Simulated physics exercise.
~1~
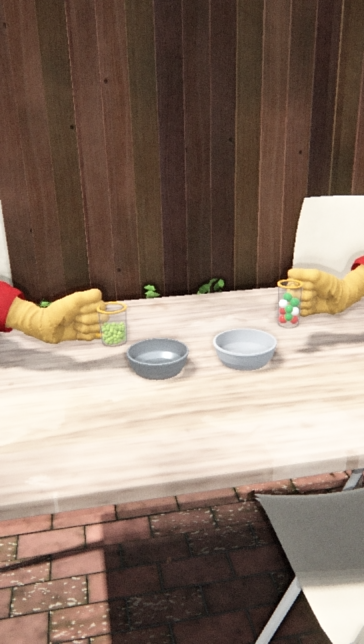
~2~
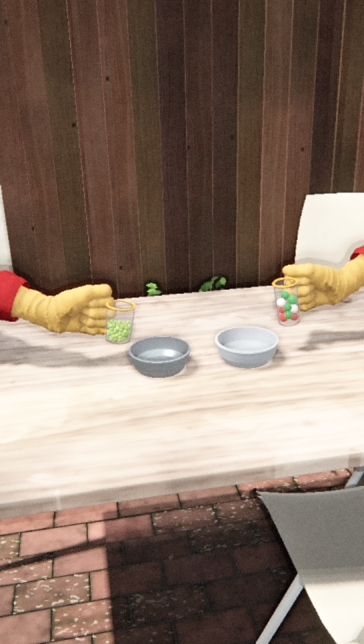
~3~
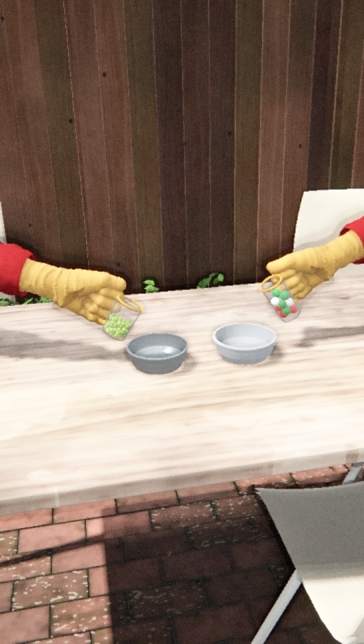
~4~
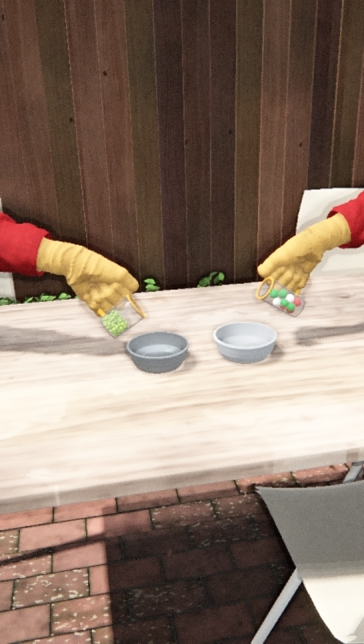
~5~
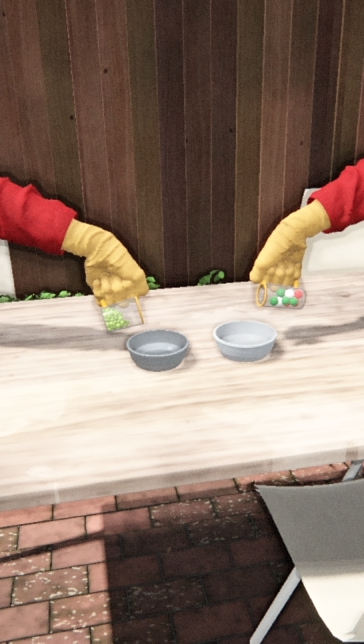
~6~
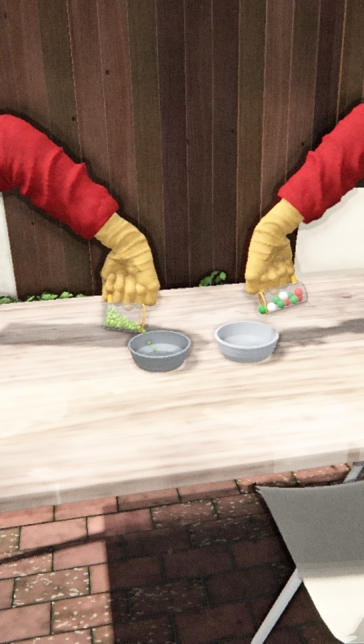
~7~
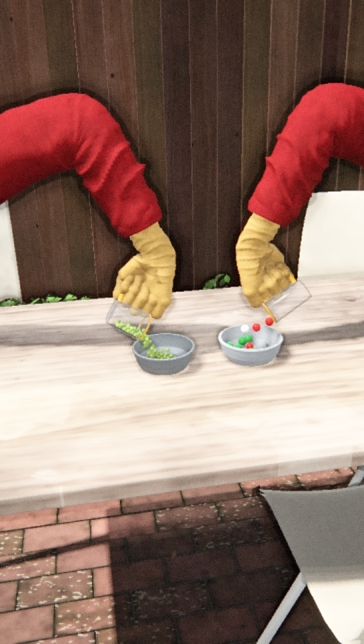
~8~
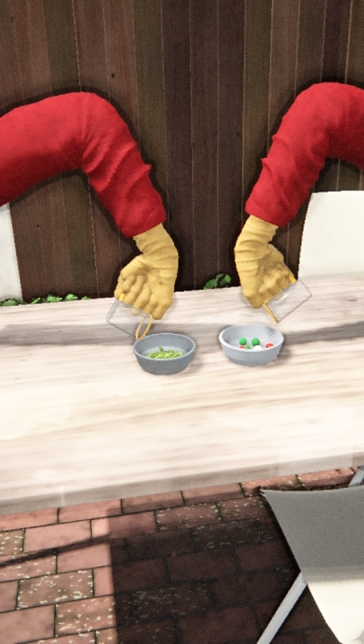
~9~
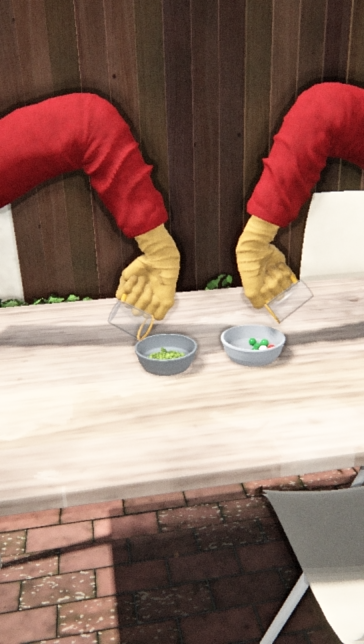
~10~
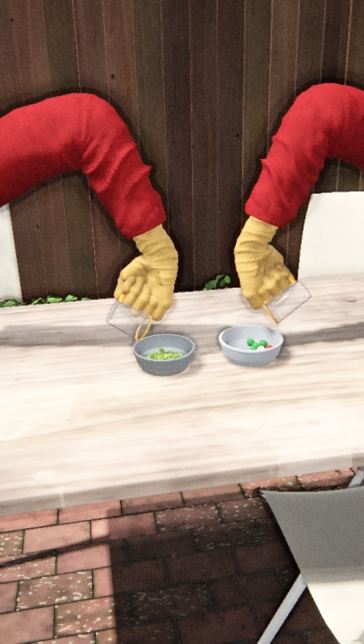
Two yellow-gloved hands tip clear cups, pouring green bits and colored balls into separate dishes.
